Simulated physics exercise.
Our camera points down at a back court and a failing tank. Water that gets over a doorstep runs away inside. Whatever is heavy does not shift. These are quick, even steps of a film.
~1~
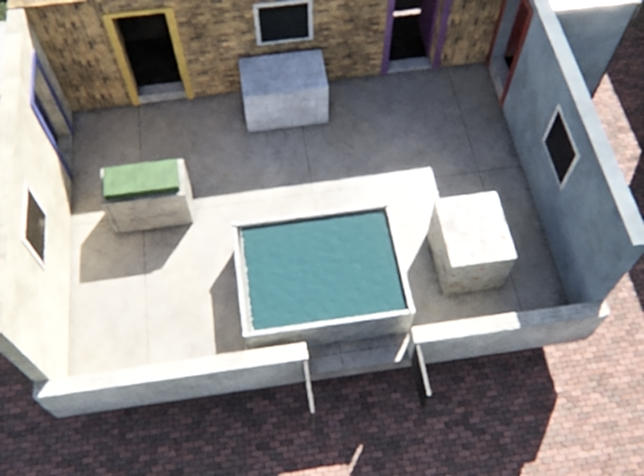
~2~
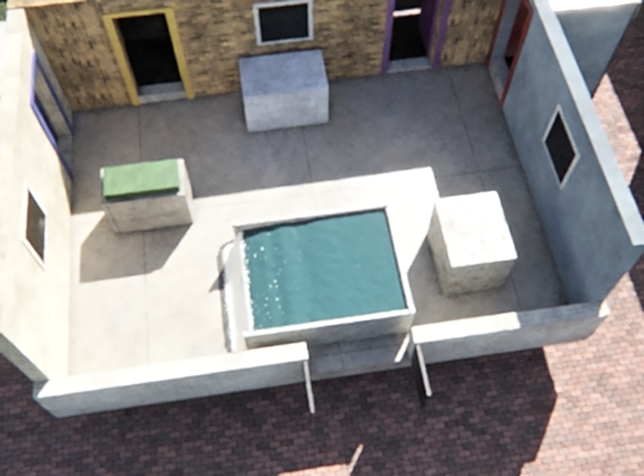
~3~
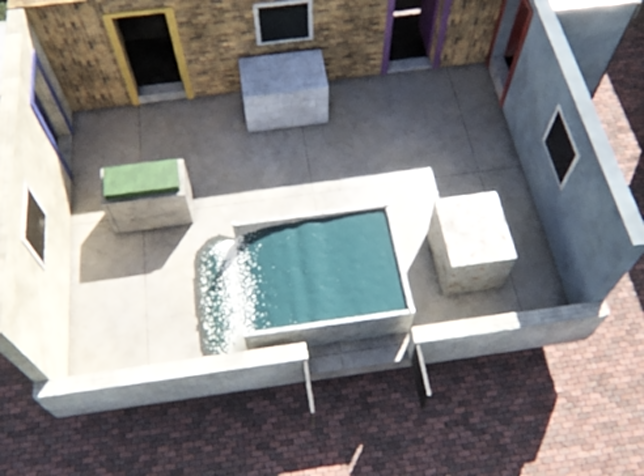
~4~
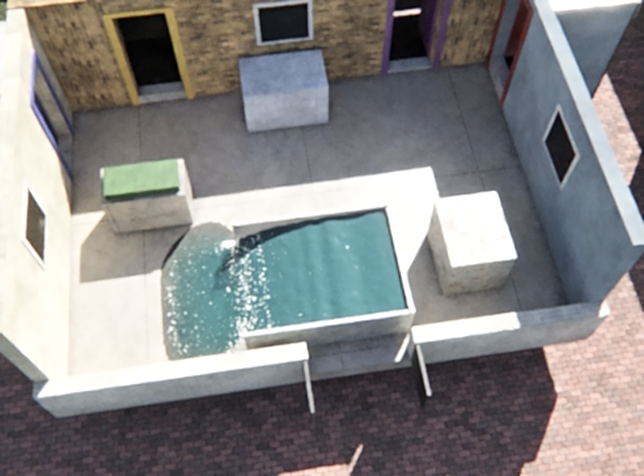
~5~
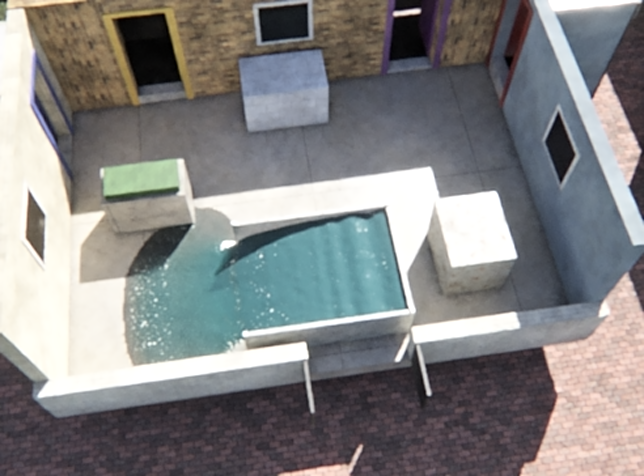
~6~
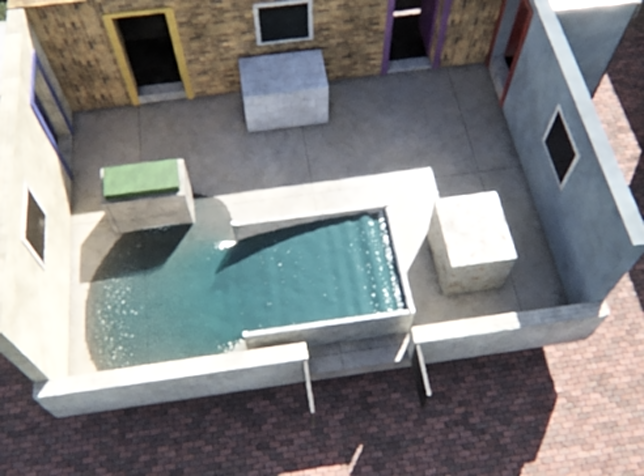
We see a walled courtyard from above with a rectangular tank of still, blue-green water; then water pours out through the tank's left side and spreads leftward across the pale floor in a widening, curved sheet, reaching beside the green-topped block.
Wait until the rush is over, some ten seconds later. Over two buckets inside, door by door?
Door by door: The purple door not over; the yellow door not over; the red door not over; the blue door over.
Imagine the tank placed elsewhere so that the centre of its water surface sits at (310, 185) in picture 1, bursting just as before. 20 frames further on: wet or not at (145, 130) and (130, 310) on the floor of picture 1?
Point 1: Soaked through; point 2: Soaked through.
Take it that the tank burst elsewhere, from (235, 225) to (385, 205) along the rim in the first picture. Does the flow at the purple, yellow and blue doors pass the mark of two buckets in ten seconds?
Here's how it goes: The purple door gets beyond the mark, while the yellow door gets beyond the mark and the blue door gets beyond the mark.
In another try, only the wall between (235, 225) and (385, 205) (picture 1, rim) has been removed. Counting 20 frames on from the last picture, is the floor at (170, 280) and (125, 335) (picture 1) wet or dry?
Taking the two points in order, the first is left dry and the second is left dry.
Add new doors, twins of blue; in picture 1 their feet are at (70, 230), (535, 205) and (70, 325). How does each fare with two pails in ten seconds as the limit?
In order, the new doors go: Overshoots, undershoots, overshoots.
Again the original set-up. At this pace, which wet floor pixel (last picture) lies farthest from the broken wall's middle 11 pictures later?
The farthest wet spot is near (73, 125).
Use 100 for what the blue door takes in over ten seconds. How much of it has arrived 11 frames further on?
Close to 0 percent.
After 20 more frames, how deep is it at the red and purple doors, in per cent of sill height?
Some 0 percent, then some 0 percent.
A moment on, water covers 25 % of the floor; the purple door not reached, the yellow door not reached, the red door not reached, the blue door not reached.
Next, water covers 30 % of the floor; the purple door not reached, the yellow door not reached, the red door not reached, the blue door wet at the sill, nothing in.
Then, water covers 35 % of the floor; the purple door not reached, the yellow door wet at the sill, nothing in, the red door not reached, the blue door under two buckets in.
Later, water covers 75 % of the floor; the purple door wet at the sill, nothing in, the yellow door wet at the sill, nothing in, the red door not reached, the blue door over two buckets in.
In the end, water covers 90 % of the floor; the purple door wet at the sill, nothing in, the yellow door wet at the sill, nothing in, the red door wet at the sill, nothing in, the blue door far over two buckets in.
